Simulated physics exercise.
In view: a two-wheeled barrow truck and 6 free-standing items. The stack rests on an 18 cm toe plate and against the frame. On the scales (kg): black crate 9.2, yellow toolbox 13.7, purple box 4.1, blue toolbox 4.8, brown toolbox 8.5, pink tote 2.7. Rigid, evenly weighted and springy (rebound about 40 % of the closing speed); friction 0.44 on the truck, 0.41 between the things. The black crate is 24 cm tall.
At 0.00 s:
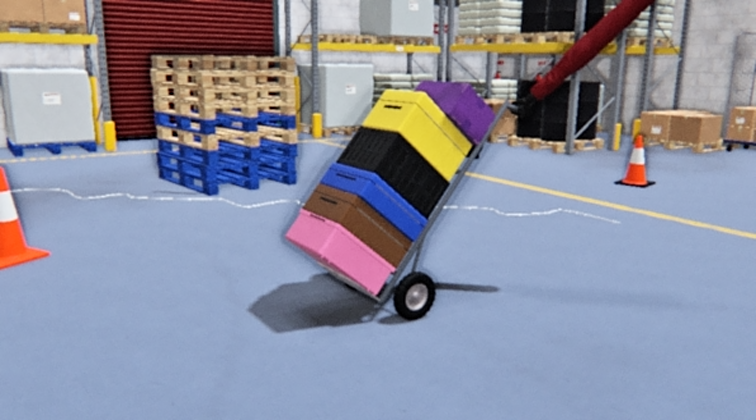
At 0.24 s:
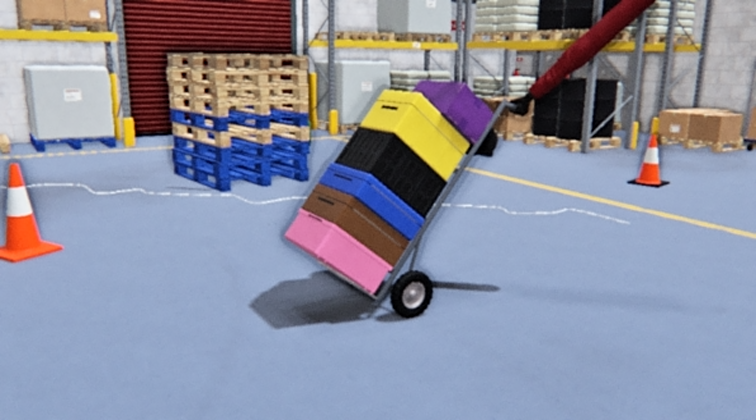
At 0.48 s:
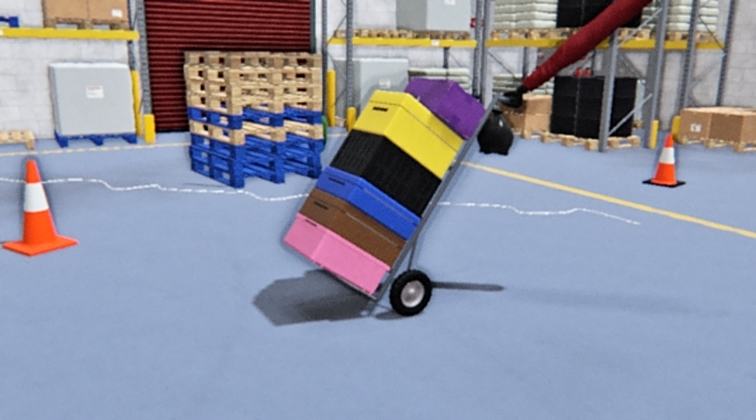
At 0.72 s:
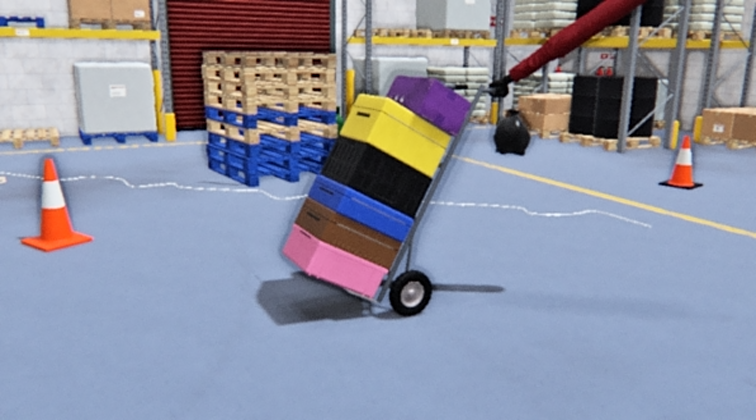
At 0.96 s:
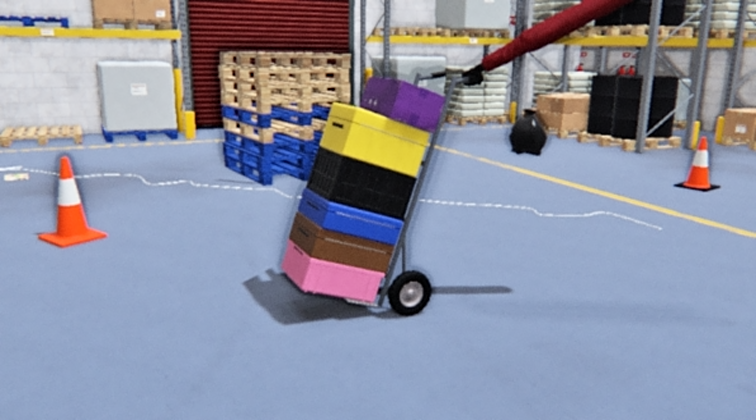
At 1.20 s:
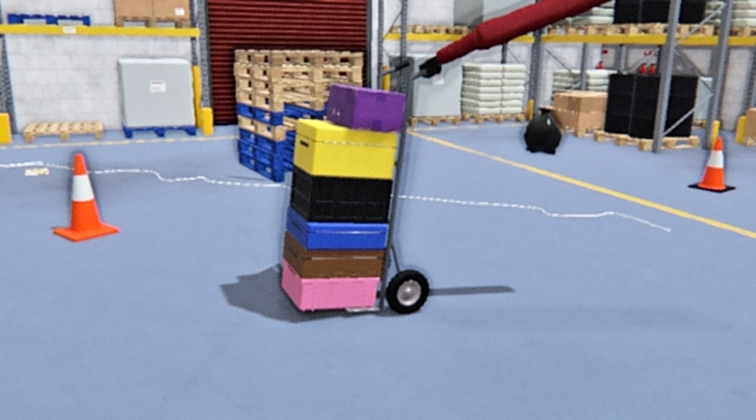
A two-wheeled barrow truck stacked with six coloured boxes tilts up from leaning to nearly upright.
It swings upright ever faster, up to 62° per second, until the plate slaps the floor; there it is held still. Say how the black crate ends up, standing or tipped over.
The black crate is still upright.
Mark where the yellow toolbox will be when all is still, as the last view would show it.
At about (306, 159).
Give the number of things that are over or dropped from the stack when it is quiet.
That comes to 0.
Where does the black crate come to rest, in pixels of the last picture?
Around (316, 204).
After 1.40 s, truck upright; black crate 5° off its base near (321, 202); purple box 5° off its base; yellow toolbox 5° off its base.
After 1.50 s, truck upright; black crate 5° off its base near (316, 202); purple box 5° off its base; yellow toolbox 5° off its base.
After 1.60 s, truck upright; black crate 4° off its base near (314, 203); purple box 4° off its base; yellow toolbox 4° off its base.
After 1.90 s, truck upright; black crate moved 7 cm near (317, 203); purple box moved 21 cm; yellow toolbox moved 11 cm.
In the end (2.5 s), not toppled but over 10 cm from the start, yellow toolbox and purple box; the other 4 under 10 cm from the start. At the end, from the last picture's camera, black crate near (316, 204).
